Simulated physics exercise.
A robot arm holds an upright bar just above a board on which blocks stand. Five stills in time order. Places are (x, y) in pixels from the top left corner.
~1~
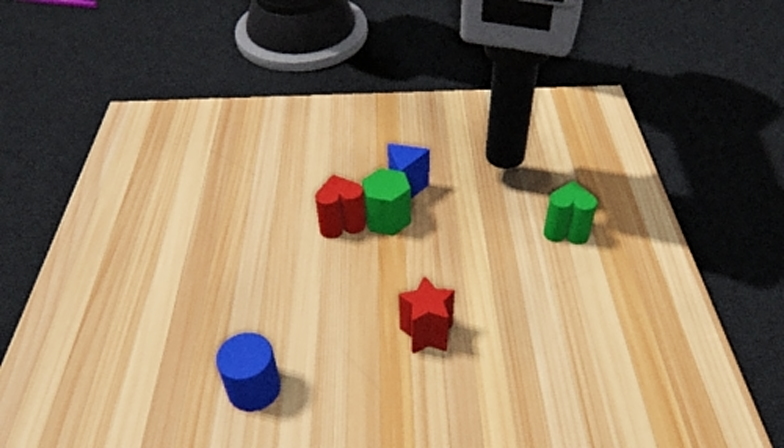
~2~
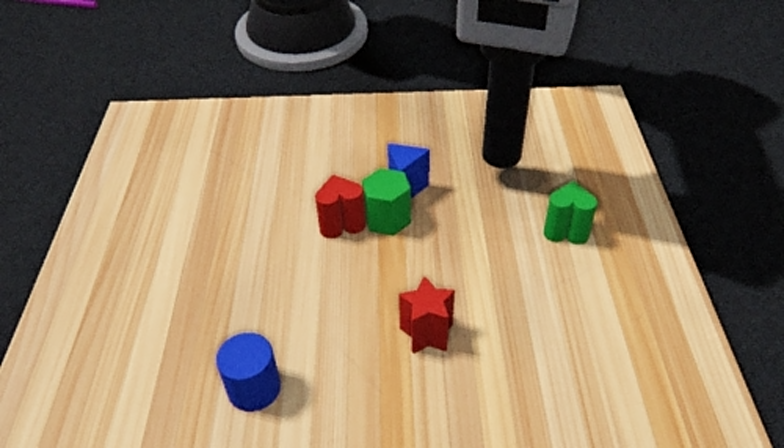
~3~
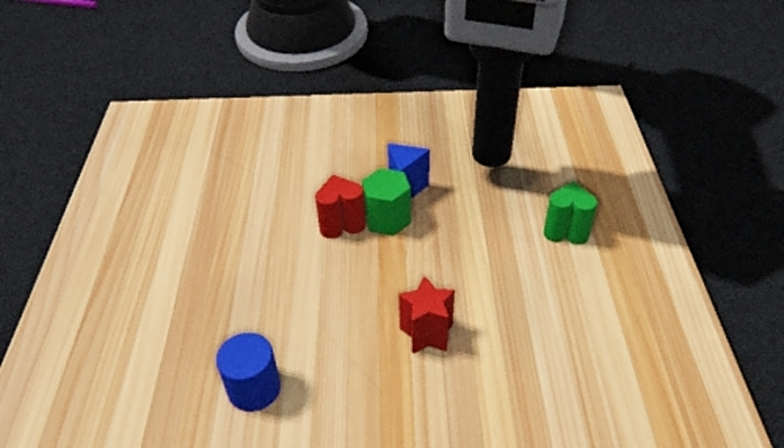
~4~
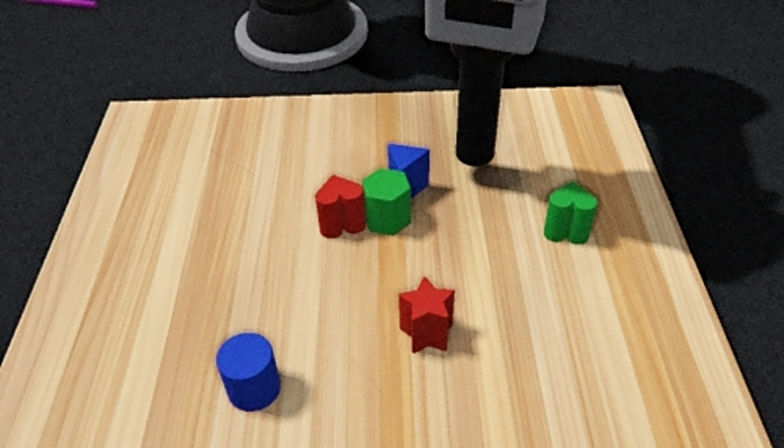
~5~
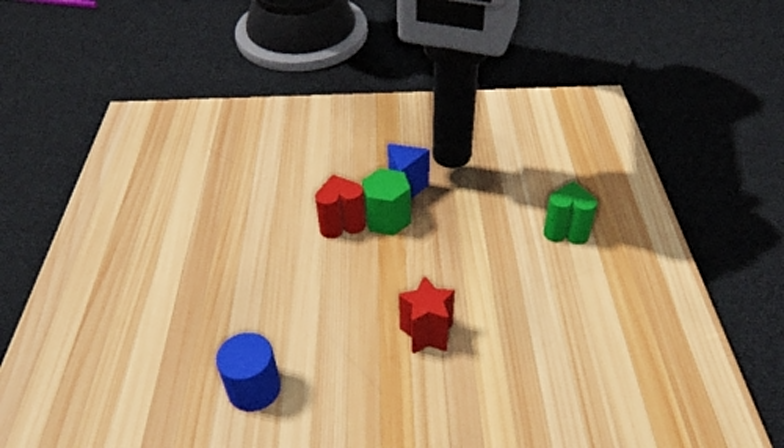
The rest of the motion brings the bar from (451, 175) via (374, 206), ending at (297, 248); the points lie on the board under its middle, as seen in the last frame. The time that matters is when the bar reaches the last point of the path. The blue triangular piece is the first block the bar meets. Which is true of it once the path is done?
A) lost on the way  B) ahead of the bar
I choose A.
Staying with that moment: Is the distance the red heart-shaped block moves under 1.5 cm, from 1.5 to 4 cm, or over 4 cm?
Moves over 4 cm.
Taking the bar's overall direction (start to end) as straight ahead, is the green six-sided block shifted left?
I'd say yes.
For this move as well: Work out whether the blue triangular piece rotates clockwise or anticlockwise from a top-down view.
In a top view, it turns clockwise.
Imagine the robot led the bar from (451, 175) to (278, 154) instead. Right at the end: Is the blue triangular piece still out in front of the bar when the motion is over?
Answer: No.
What follows on the original path. One third of the way, bar at (396, 176); red heart-shaped block at (335, 191), turned 10° clockwise; green six-sided block at (382, 187); blue triangular piece at (357, 159), turned 50° clockwise.
Two thirds of the way, bar at (345, 203); red heart-shaped block at (312, 208), turned 40° clockwise; green six-sided block at (366, 211), turned 55° anticlockwise; blue triangular piece at (324, 165).
At the end, bar at (293, 231); red heart-shaped block at (274, 242), turned 20° anticlockwise; green six-sided block at (366, 211), turned 55° anticlockwise; blue triangular piece at (325, 165), turned 140° clockwise.
